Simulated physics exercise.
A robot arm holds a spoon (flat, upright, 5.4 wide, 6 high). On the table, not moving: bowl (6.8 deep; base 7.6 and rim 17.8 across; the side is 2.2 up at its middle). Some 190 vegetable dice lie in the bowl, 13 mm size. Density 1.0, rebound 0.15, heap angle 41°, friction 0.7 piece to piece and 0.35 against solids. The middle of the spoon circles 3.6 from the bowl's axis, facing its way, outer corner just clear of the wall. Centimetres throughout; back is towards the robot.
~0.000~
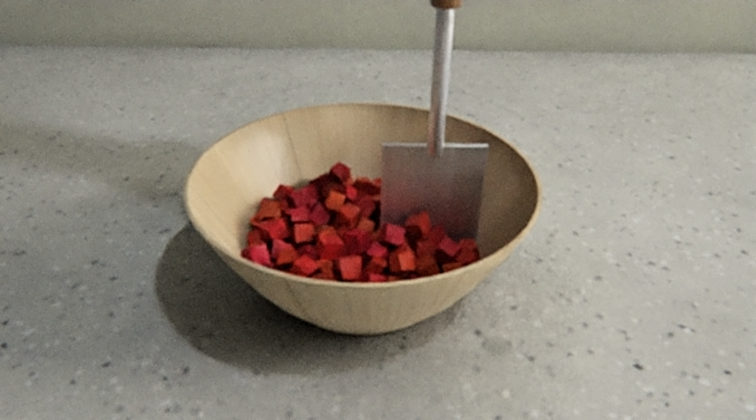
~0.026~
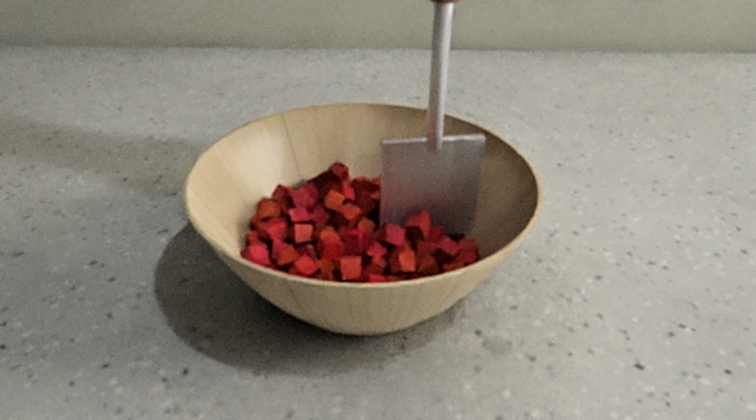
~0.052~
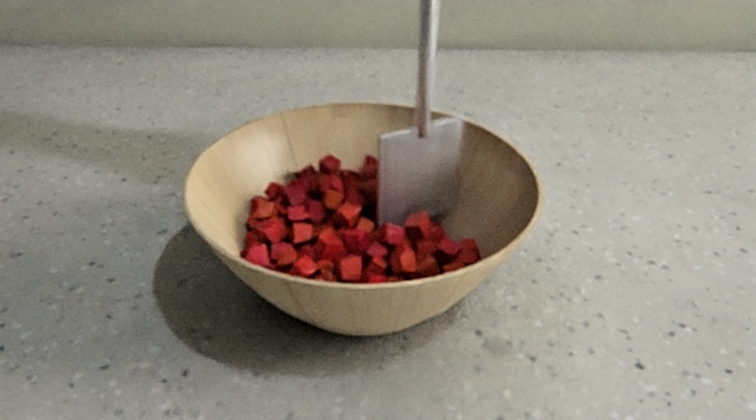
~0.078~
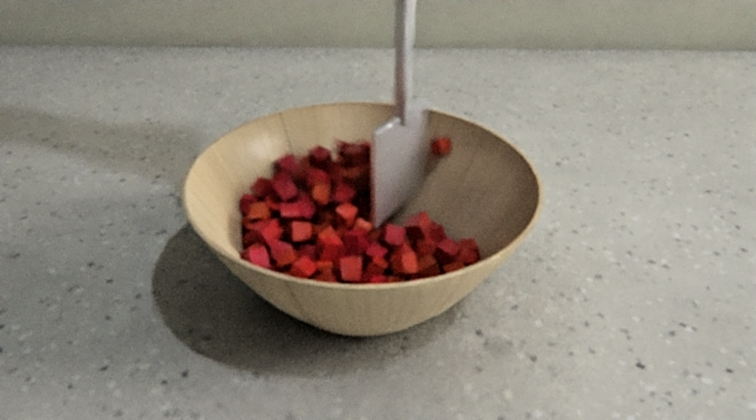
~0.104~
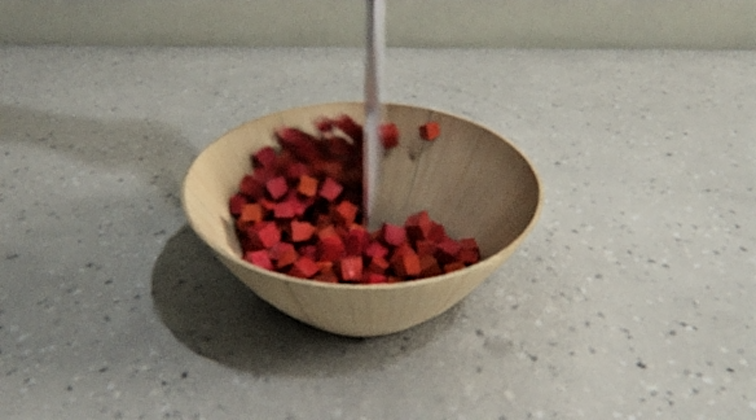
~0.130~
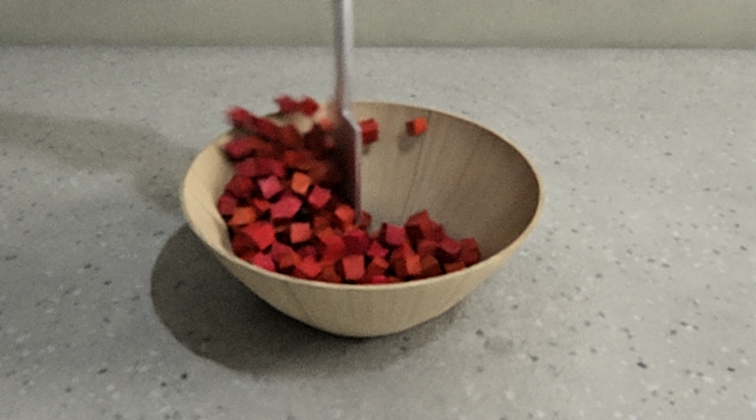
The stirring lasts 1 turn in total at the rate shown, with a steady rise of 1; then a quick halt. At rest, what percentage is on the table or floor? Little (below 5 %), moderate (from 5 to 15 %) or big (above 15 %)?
Answer: Big; above 15 % of the vegetable dice finish on the table or floor.
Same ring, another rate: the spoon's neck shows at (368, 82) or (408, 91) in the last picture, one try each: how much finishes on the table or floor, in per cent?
About 20 and 10 per cent.
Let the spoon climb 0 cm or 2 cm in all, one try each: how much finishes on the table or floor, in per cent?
Some 35 and 25 per cent.
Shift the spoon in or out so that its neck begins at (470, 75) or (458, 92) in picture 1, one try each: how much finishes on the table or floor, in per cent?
Some 0 and 5 per cent.
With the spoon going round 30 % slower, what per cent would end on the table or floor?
Then about 20 per cent.
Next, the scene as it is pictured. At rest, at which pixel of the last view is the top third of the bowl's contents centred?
Around (423, 190).
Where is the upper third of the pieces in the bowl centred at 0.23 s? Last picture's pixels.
Around (267, 231).
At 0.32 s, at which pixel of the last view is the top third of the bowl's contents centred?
At about (451, 243).
After 0.23 s, 200° round, highest piece 10 above the table; 182 in the bowl, 11 in flight or on the tool.
After 0.32 s, 294° round, highest piece 10 above the table; 161 in the bowl, 9 on the table or floor, 23 in flight or on the tool.
After 0.57 s, 0° round, highest piece 7 above the table; 141 in the bowl, 52 on the table or floor.
After 1.27 s, 0° round, highest piece 7 above the table; 141 in the bowl, 52 on the table or floor.
At rest, 141 in the bowl, 52 on the table or floor. That is 27 % on the table or floor.
